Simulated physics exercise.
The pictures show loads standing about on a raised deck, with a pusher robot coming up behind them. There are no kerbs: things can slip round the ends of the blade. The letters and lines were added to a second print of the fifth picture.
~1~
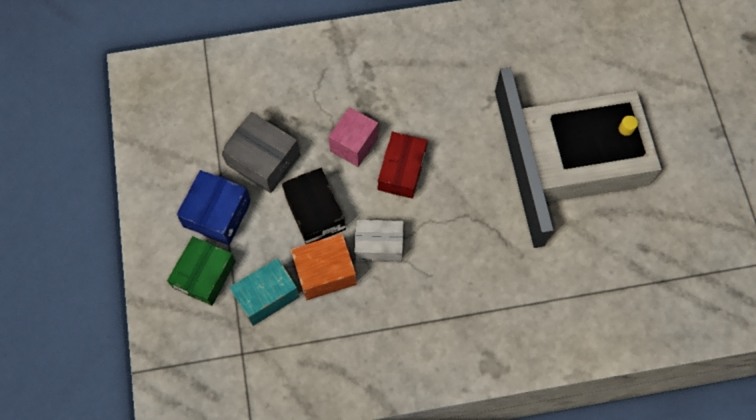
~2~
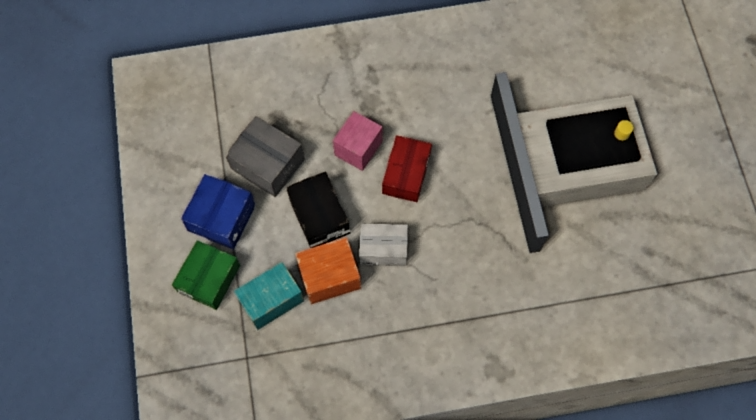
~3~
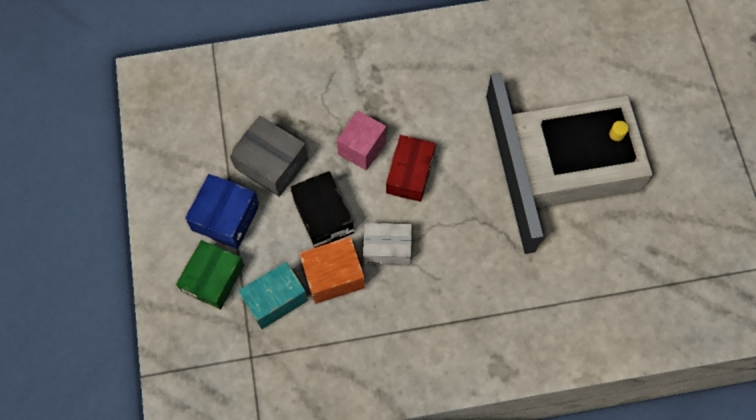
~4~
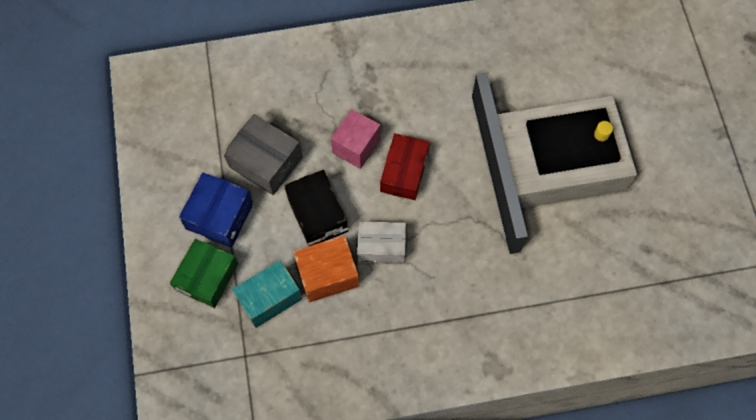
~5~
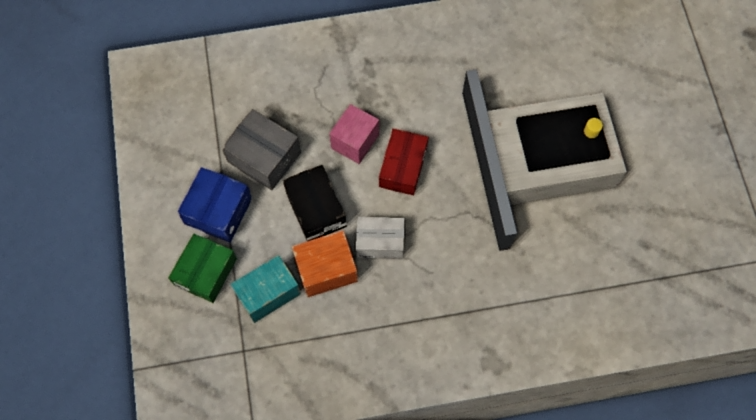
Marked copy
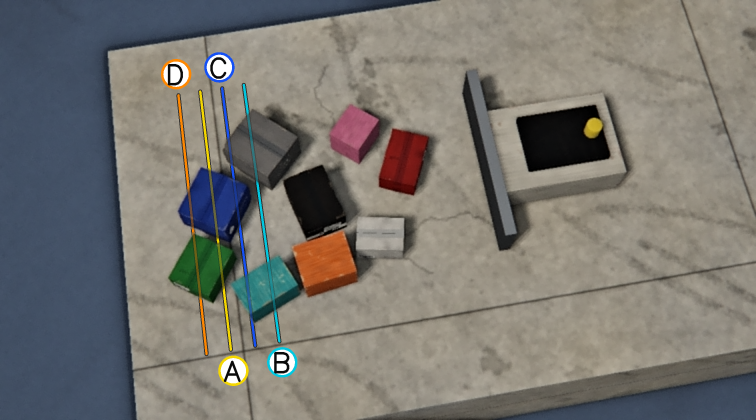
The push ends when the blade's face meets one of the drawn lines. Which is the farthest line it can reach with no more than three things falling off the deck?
D.
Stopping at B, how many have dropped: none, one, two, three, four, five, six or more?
The count is none.
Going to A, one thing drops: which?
The blue parcel goes over.
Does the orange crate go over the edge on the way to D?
No.
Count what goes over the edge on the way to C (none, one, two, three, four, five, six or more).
The count is none.
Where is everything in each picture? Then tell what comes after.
In the first frame, blue parcel (214, 208); black parcel (314, 207); white box (379, 241).
In the second frame, robot (587, 141); pink crate (358, 141).
In the third frame, robot (582, 142); turquoise crate (274, 296).
In the fourth frame, robot (567, 142); red box (404, 167).
In the fifth frame, robot (557, 138); blue parcel (216, 205); black parcel (315, 204); white box (380, 238).
On the marked copy, A at (215, 214); B at (261, 206); C at (238, 210); D at (192, 218).
Taking D. A third of the way, robot (449, 156); orange crate (318, 267); pink crate (344, 130).
Two thirds of the way, robot (342, 174); blue parcel (164, 216); turquoise crate (184, 347).
When it is over, robot (256, 188); blue parcel over the edge; green parcel (126, 297); one fallen.
As for the rest, A is within the limit but short; B is within the limit but short; C is within the limit but short.
